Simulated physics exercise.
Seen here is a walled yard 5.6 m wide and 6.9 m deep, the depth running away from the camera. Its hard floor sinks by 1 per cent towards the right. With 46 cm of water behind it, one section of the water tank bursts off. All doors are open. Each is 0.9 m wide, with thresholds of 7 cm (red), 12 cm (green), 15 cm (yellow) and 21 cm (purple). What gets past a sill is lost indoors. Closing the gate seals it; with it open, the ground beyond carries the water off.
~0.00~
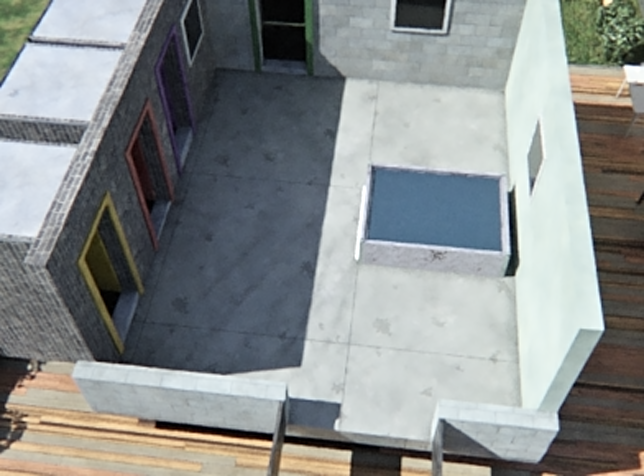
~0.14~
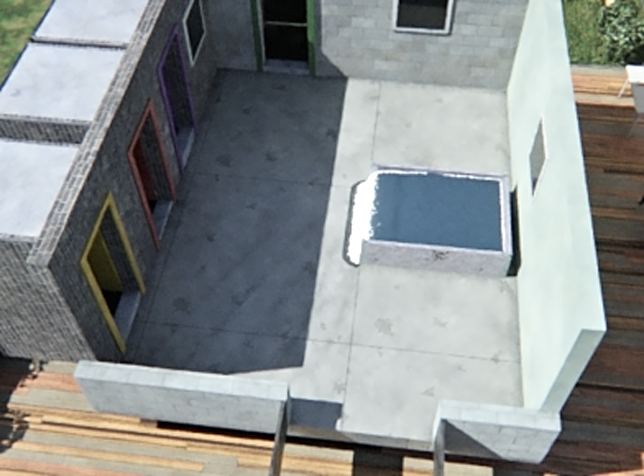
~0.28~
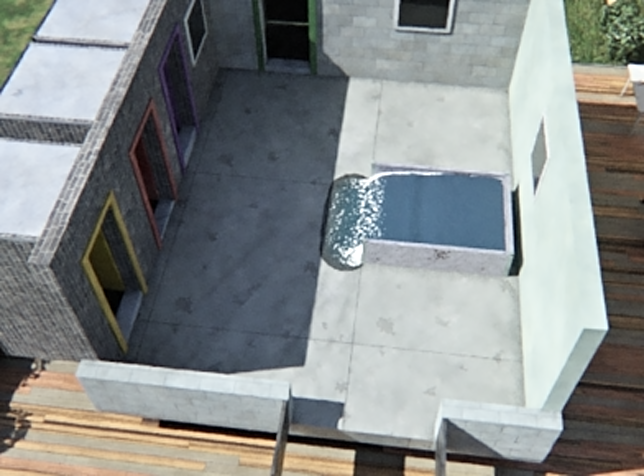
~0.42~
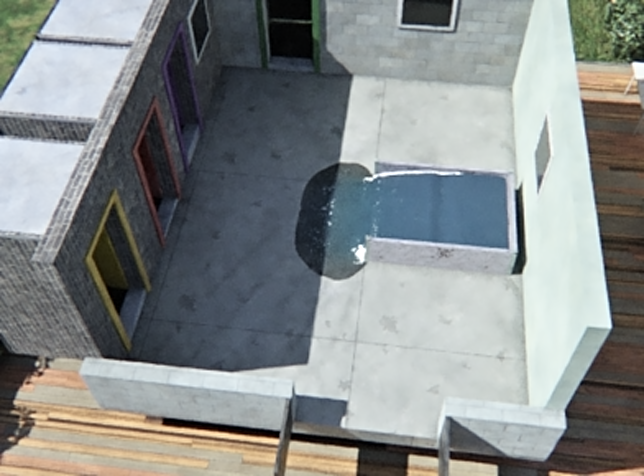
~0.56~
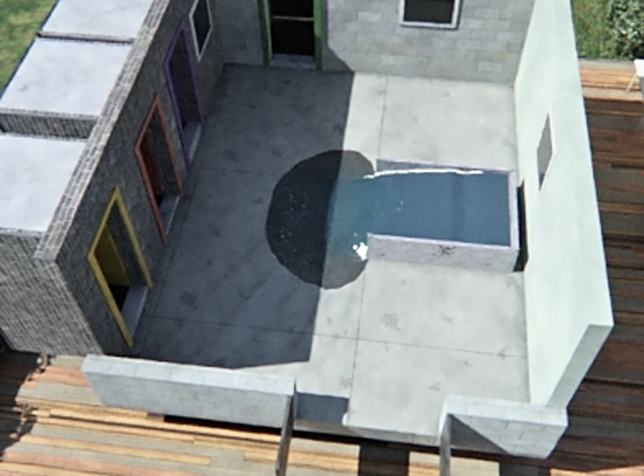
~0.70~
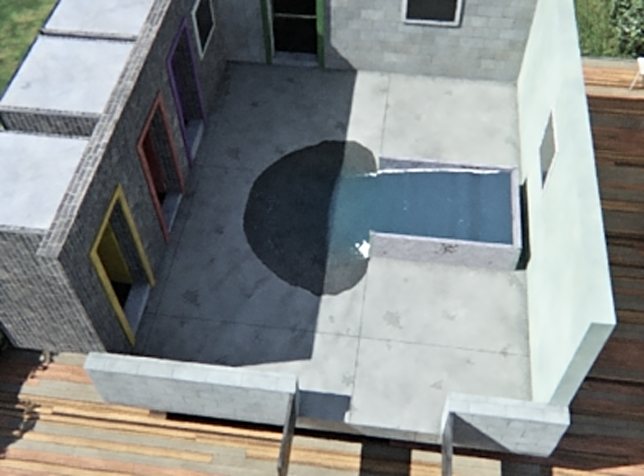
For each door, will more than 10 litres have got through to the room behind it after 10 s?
Red door: Beyond the allowance. Green door: Within the allowance. Yellow door: Within the allowance. Purple door: Within the allowance.
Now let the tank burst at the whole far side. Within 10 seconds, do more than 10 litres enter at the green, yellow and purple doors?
The green door comes out less than that, the yellow door less than that and the purple door less than that.
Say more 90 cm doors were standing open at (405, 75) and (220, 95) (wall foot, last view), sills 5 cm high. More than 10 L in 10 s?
Door 1: Limit not reached; door 2: Limit broken.
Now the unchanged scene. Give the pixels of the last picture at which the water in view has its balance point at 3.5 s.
Near (287, 203).
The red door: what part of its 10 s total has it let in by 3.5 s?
I'd say close to 80 percent.
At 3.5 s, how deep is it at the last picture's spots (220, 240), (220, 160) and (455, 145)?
Spot by spot: Some 4, 11, then 0 cm.
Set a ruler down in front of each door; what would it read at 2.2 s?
Door by door, in cm: Red reads 18, green reads 0, yellow reads 6, purple reads 16.
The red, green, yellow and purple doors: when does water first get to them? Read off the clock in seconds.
Doors: Red 1.1 s / green 3.2 s / yellow 2.2 s / purple 1.5 s.
After 1.4 s water covers 30 % of the floor and is deepest (19 cm) near (365, 227); red door 11 cm at the sill, 1 L in, green door not reached, yellow door not reached, purple door not reached.
After 2.2 s water covers 40 % of the floor and is deepest (20 cm) near (173, 226); red door 18 cm at the sill, 39 L in, green door not reached, yellow door 6 cm at the sill, 0 L in, purple door 16 cm at the sill, 0 L in.
After 3.5 s water covers 45 % of the floor and is deepest (22 cm) near (225, 67); red door 15 cm at the sill, 98 L in, green door 6 cm at the sill, 0 L in, yellow door 10 cm at the sill, 0 L in, purple door 13 cm at the sill, 0 L in.
After 6.0 s water covers 70 % of the floor and is deepest (8 cm) near (122, 378); red door 5 cm at the sill, 121 L in, green door 8 cm at the sill, 0 L in, yellow door 8 cm at the sill, 0 L in, purple door 5 cm at the sill, 0 L in.
After 10.0 s water covers 95 % of the floor and is deepest (12 cm) near (525, 243); red door 2 cm at the sill, 122 L in, green door 3 cm at the sill, 0 L in, yellow door 2 cm at the sill, 0 L in, purple door 2 cm at the sill, 0 L in.
